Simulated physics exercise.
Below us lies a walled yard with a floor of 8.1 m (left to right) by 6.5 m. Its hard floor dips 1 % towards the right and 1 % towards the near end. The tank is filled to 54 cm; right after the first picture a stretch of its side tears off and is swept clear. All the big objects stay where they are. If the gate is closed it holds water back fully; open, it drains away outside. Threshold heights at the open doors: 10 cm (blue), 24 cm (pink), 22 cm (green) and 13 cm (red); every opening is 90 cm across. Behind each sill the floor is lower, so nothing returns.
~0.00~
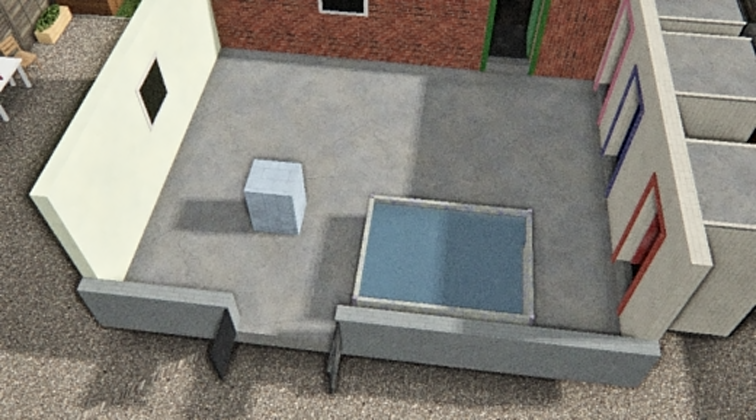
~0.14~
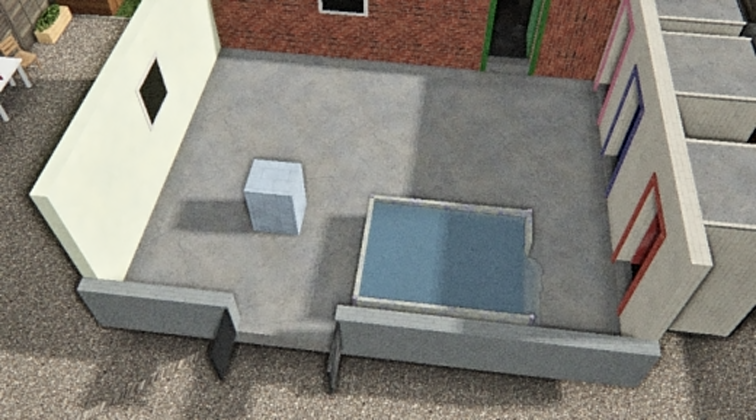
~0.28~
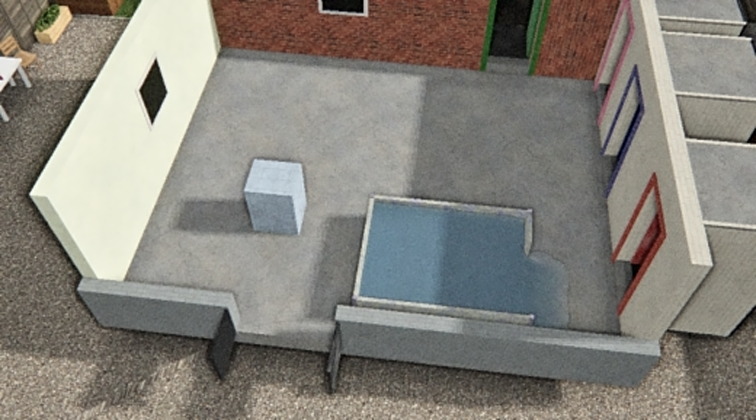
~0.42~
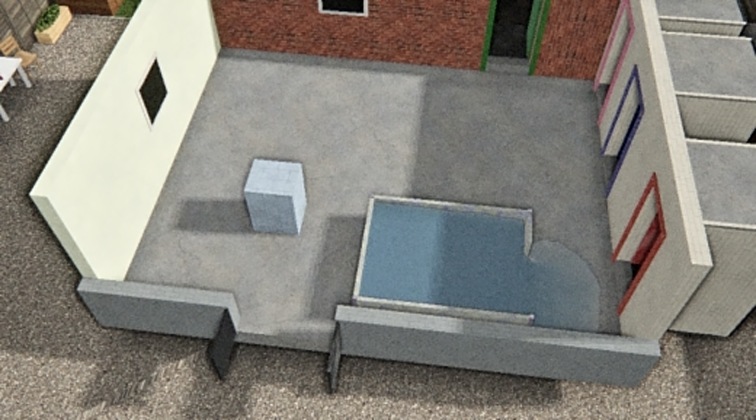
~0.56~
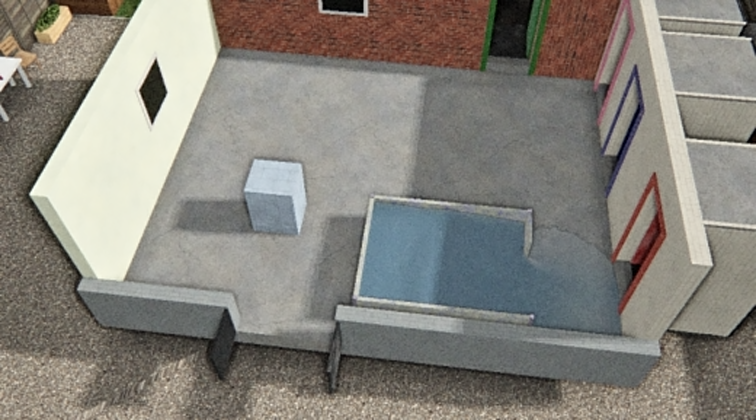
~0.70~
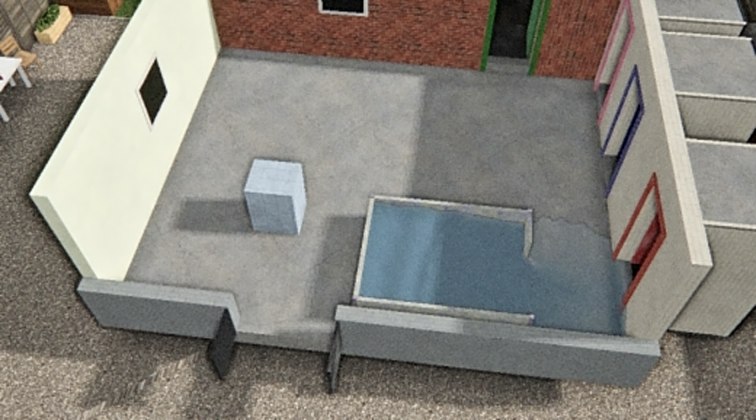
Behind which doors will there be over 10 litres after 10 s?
Within that time: At the blue door it stays under the limit; at the pink door it does not reach the limit; at the green door it does not reach the limit; at the red door it goes over the limit.
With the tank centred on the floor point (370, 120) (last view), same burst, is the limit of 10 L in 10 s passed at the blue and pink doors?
Against that limit: Blue above, pink under.
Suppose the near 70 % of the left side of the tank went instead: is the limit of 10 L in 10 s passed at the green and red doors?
Against that limit: Green not over, red below.
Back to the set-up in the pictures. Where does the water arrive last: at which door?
It is the green one.
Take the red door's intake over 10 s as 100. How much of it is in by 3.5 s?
Some 80 per cent by then.
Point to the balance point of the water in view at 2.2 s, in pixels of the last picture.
At about (495, 283).
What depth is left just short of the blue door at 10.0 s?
Some 5.0 cm.
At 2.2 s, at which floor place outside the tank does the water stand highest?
At about (602, 360).
After 1.4 s water covers 10 % of the floor and is deepest (50 cm) near (614, 361); blue door not reached, pink door not reached, green door not reached, red door 33 cm at the sill, 62 L in.
After 2.2 s water covers 10 % of the floor and is deepest (43 cm) near (602, 360); blue door 5 cm at the sill, 0 L in, pink door not reached, green door not reached, red door 37 cm at the sill, 178 L in.
After 3.5 s water covers 30 % of the floor and is deepest (30 cm) near (602, 360); blue door 8 cm at the sill, 0 L in, pink door 5 cm at the sill, 0 L in, green door not reached, red door 28 cm at the sill, 340 L in.
After 6.0 s water covers 45 % of the floor and is deepest (18 cm) near (614, 361); blue door 7 cm at the sill, 0 L in, pink door 12 cm at the sill, 0 L in, green door 11 cm at the sill, 0 L in, red door 17 cm at the sill, 409 L in.
After 10.0 s water covers 85 % of the floor and is deepest (12 cm) near (602, 360); blue door 5 cm at the sill, 0 L in, pink door 9 cm at the sill, 0 L in, green door 6 cm at the sill, 0 L in, red door 10 cm at the sill, 420 L in.
